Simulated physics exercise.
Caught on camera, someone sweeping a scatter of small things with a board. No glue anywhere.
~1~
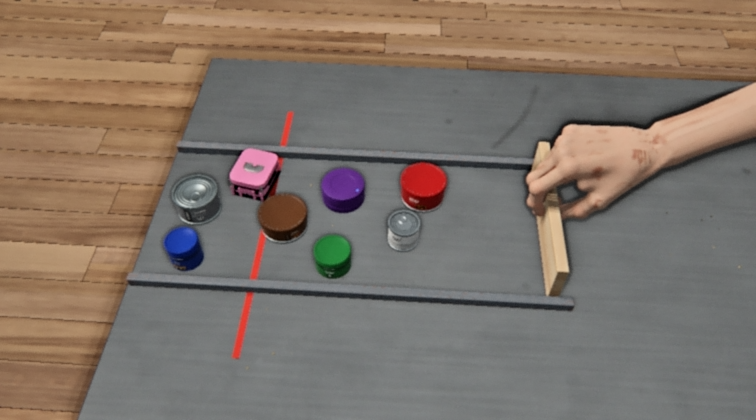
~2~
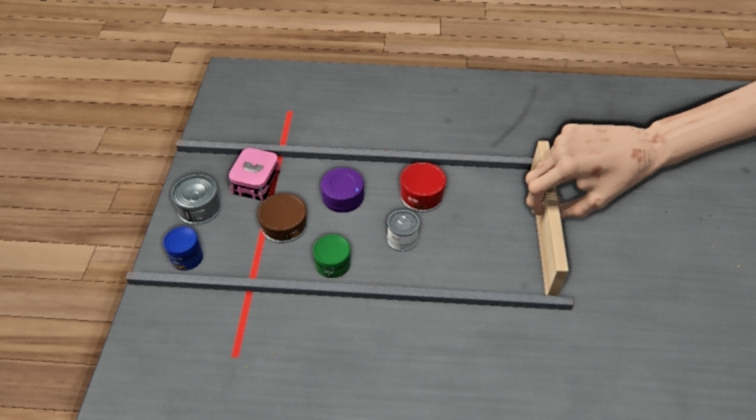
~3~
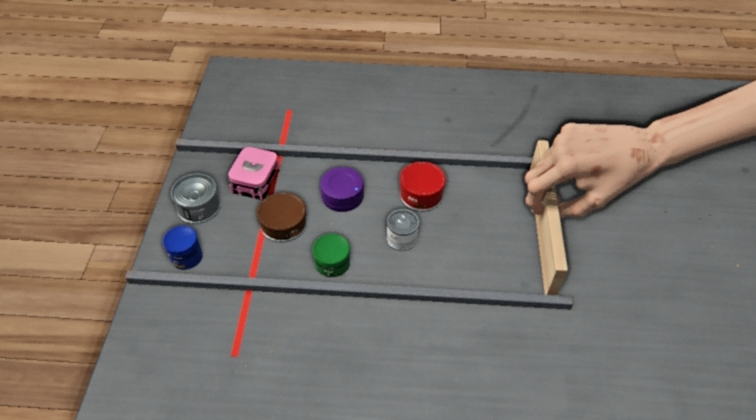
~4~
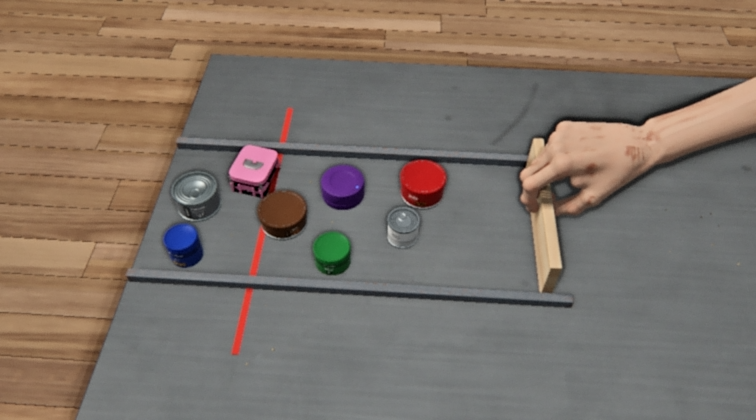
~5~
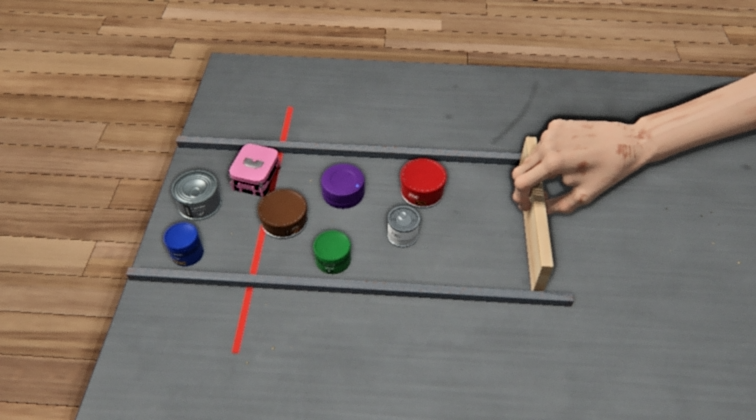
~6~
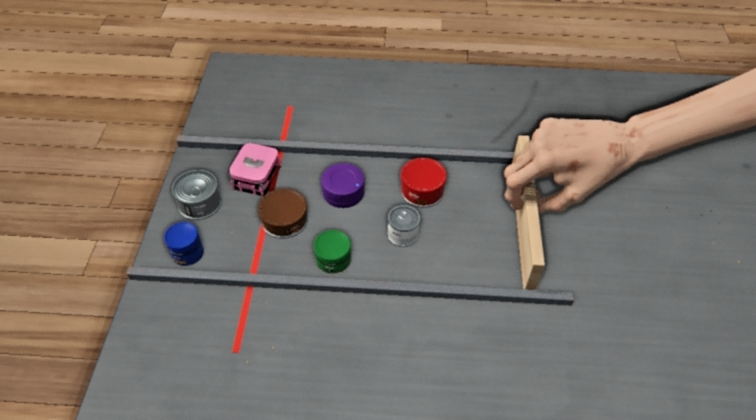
To begin with, a hand holds a wooden board upright at the right of several small colourful containers lying between two grey rails, with a red line crossing near the left. The hand then slides the board a short way left, while the containers stay where they are, untouched.
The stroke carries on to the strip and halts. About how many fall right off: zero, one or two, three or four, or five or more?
In the end the number that fall off is zero.
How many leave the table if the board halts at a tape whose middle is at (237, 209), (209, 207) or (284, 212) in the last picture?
It would be 2, 3 and 0.
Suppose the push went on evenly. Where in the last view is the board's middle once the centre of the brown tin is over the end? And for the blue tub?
About (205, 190), and (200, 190) for the other.
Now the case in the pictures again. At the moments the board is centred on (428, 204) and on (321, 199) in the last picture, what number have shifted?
The counts are 1 and 6.
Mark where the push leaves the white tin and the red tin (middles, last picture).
The white tin stops around (247, 220); the red tin around (252, 170).
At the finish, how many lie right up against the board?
3 of them.
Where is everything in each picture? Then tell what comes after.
The first frame shows grey pot (197, 200); blue tub (185, 250); pink case (256, 175); board (548, 216); tape (267, 216).
The second frame shows blue tub (184, 249); green tub (332, 257).
The third frame shows pink case (255, 174); board (547, 215).
The fourth frame shows grey pot (197, 197); brown tin (283, 215).
The fifth frame shows blue tub (184, 245); red tin (423, 183).
The sixth frame shows grey pot (197, 195); blue tub (185, 244); pink case (256, 170); board (526, 210); tape (267, 210).
Soon after, none off yet; grey pot at rest near (197, 195); blue tub at rest near (185, 244); pink case at rest near (256, 170).
Then, none off yet; grey pot at rest near (197, 195); blue tub at rest near (185, 244); pink case moving near (247, 168).
At rest, the number that fall off is zero.
